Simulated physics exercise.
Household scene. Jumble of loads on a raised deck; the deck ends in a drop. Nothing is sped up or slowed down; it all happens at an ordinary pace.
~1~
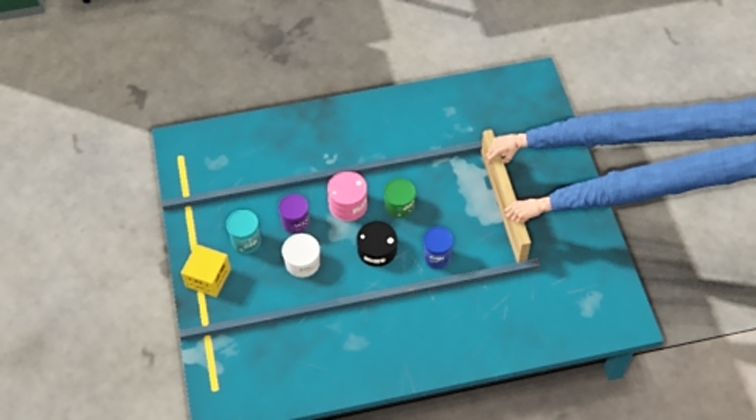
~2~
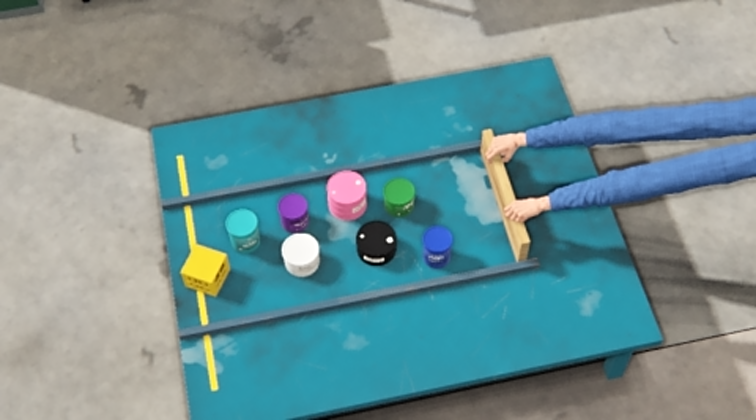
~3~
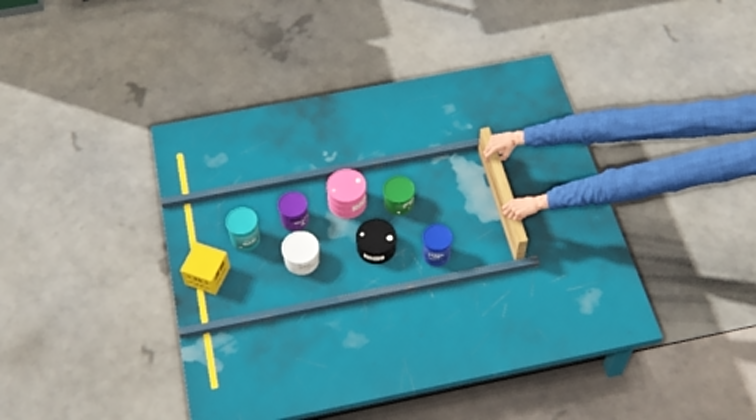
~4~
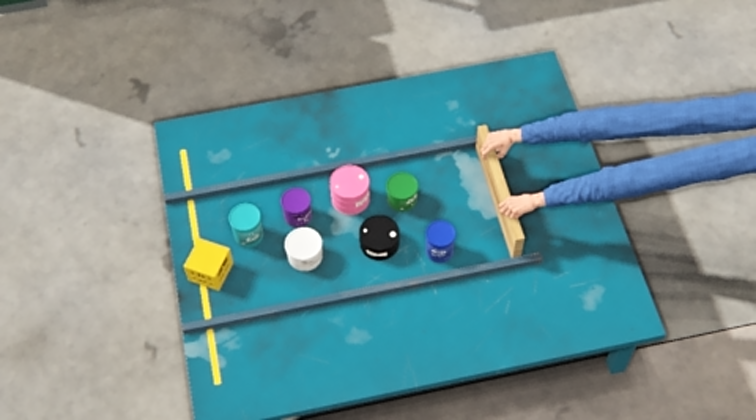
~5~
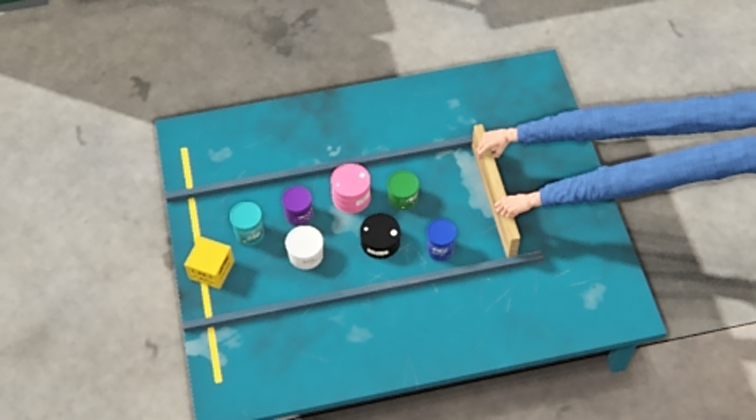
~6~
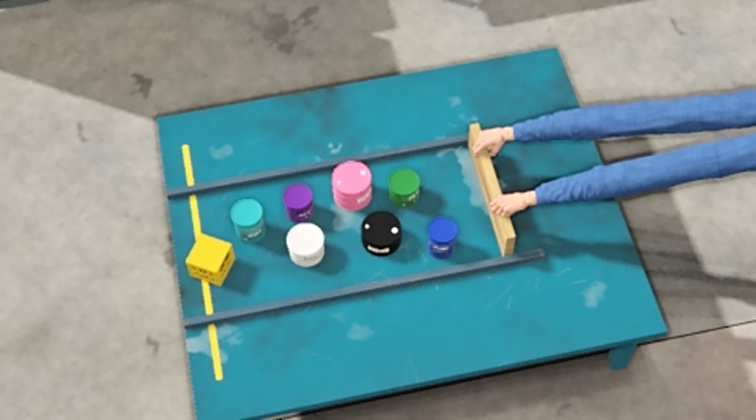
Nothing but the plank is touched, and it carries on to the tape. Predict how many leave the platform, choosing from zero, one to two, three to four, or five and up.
More than two but fewer than five drop off.
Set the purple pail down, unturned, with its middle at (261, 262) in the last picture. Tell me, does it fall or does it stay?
Outcome for the purple pail: It drops.
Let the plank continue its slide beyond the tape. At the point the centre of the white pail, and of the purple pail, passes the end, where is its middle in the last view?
At (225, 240) for the white pail; at (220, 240) for the purple pail.
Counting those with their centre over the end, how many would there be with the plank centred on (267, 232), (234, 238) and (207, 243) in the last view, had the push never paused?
0, 1 and 4.
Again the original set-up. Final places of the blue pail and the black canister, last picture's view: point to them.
(192, 298) and (182, 272).
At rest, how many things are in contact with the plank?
That number would be 4.
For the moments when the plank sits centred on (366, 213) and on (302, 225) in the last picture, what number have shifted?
At the first spot the count is 5, and at the second it is 7.
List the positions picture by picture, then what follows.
The first picture shows yellow crate (206, 271); turquoise pail (244, 232); white pail (302, 256); plank (505, 196); tape (197, 266).
The second picture shows turquoise pail (244, 232); black canister (376, 243).
The third picture shows white pail (301, 254); green pail (399, 196).
The fourth picture shows yellow crate (209, 265); plank (499, 191).
The fifth picture shows turquoise pail (248, 224); purple pail (298, 207).
The sixth picture shows yellow crate (211, 260); turquoise pail (249, 222); white pail (306, 246); plank (491, 189); tape (201, 255).
Early on, none off yet; yellow crate at rest near (211, 260); turquoise pail at rest near (249, 222); white pail at rest near (306, 246).
A while later, none off yet; yellow crate at rest near (211, 260); turquoise pail travelled a little near (243, 226); white pail travelled about its own width near (277, 254).
Further along, none off yet; yellow crate travelled about its own width near (179, 265); turquoise pail travelled about its own width near (207, 245); white pail travelled well along near (209, 282).
Finally, the number that fall off is three or four; lost, purple pail, white pail, turquoise pail and yellow crate.
